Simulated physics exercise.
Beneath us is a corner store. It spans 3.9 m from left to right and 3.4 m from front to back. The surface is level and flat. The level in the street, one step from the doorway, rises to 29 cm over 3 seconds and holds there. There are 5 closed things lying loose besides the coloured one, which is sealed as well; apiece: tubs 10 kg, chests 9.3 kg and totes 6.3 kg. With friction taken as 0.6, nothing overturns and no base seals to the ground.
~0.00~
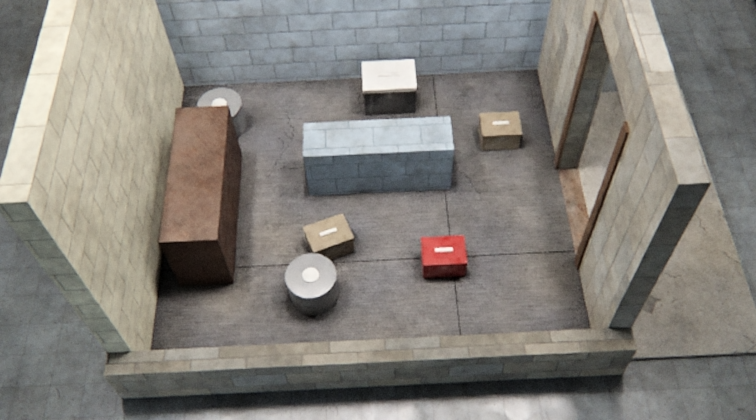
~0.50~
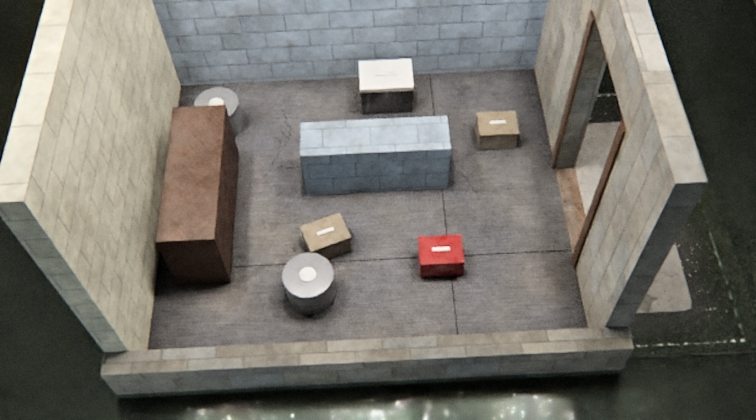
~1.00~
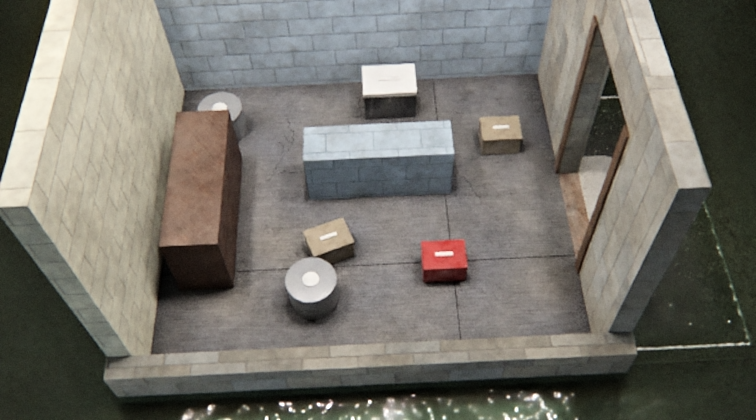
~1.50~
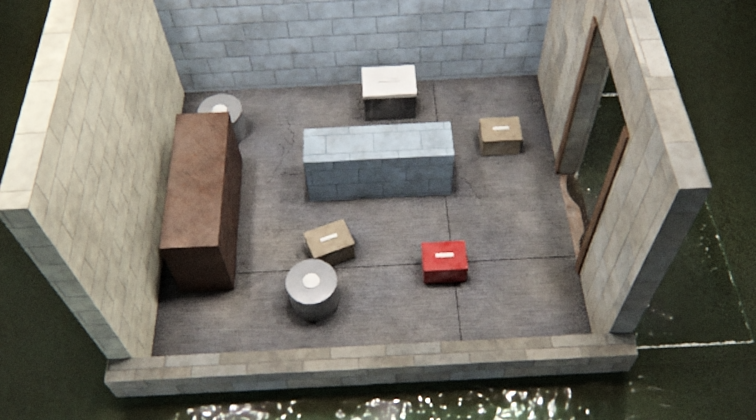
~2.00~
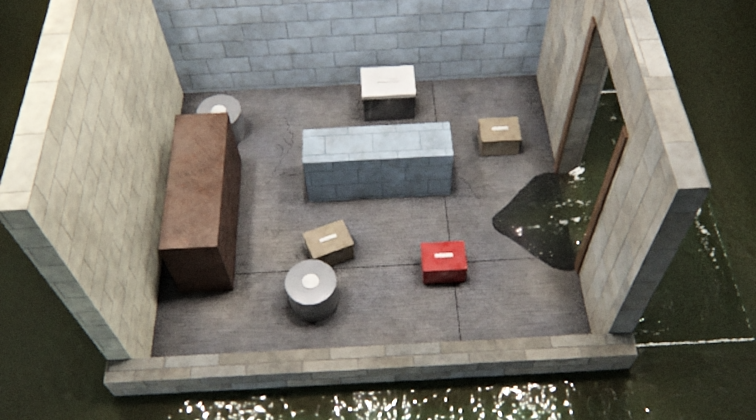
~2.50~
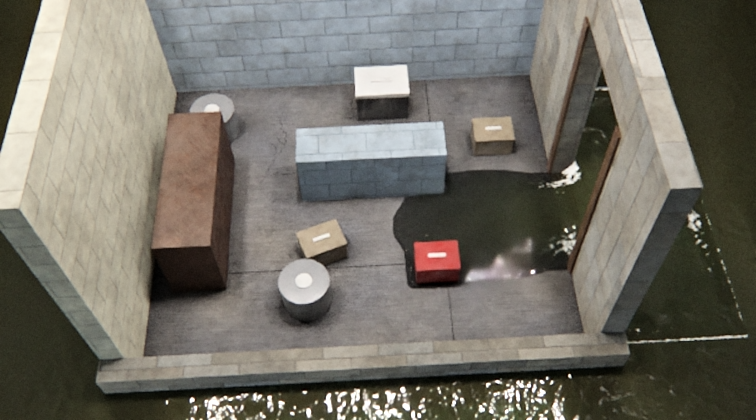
Dark water rose around the small walled room, then crept in through the doorway on the right and spread across the floor to the red box, while the boxes and other furnishings stayed put.
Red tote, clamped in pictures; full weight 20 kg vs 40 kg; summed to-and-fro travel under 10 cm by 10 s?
Going by the pictures, it is pinned only by the heavier mass.
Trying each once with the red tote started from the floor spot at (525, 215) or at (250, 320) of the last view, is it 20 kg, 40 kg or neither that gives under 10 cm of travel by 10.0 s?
For the first start you need the heavier one; for the second you need the heavier one.
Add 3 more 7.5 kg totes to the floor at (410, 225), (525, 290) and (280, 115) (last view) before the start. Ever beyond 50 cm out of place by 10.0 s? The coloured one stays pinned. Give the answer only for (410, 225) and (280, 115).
In turn: Over, more.
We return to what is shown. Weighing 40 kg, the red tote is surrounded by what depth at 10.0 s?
Around 17 cm.
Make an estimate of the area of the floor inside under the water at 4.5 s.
At that time the wet patch spans about 8.5 m2.
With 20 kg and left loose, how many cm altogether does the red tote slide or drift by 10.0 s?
Path length near 80 cm.
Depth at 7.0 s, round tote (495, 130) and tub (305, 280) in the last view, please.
About 6 and 15 cm.
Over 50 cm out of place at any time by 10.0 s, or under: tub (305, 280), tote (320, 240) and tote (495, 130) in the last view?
Taking them in order: Beyond the mark, beyond the mark and within the mark.
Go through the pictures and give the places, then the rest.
The first picture shows the red tote at (444, 250) rests on the ground; 0.0 m2 under water; 0 of 6 have shifted.
The second picture shows the red tote at (441, 250), on the bottom; 0.0 m2 under water; 0 of 6 have shifted.
The third picture shows the red tote at (444, 254), on the bottom; water covers 0.0 m2; 0 of 6 have shifted.
The fourth picture shows the red tote at (444, 256), on the bottom; 0.0 m2 under water; 0 of 6 have shifted.
The fifth picture shows the red tote at (444, 256), on the bottom; water covers 0.5 m2; 0 of 6 have shifted.
The sixth picture shows the red tote at (437, 256), on the bottom; water covers 1.5 m2; 0 of 6 have shifted.
After 3.5 s the red tote would be 0 cm from its start with 20 kg and 0 cm from its start with 40 kg; 7 cm of water round it then.
After 4.5 s the red tote would be 14 cm from its start with 20 kg and 0 cm from its start with 40 kg; 7 cm of water round it then.
After 7.0 s the red tote would be 22 cm from its start with 20 kg and 0 cm from its start with 40 kg; 10 cm of water round it then.
After 10.0 s the red tote would be 67 cm from its start with 20 kg and 0 cm from its start with 40 kg; 17 cm of water round it then.
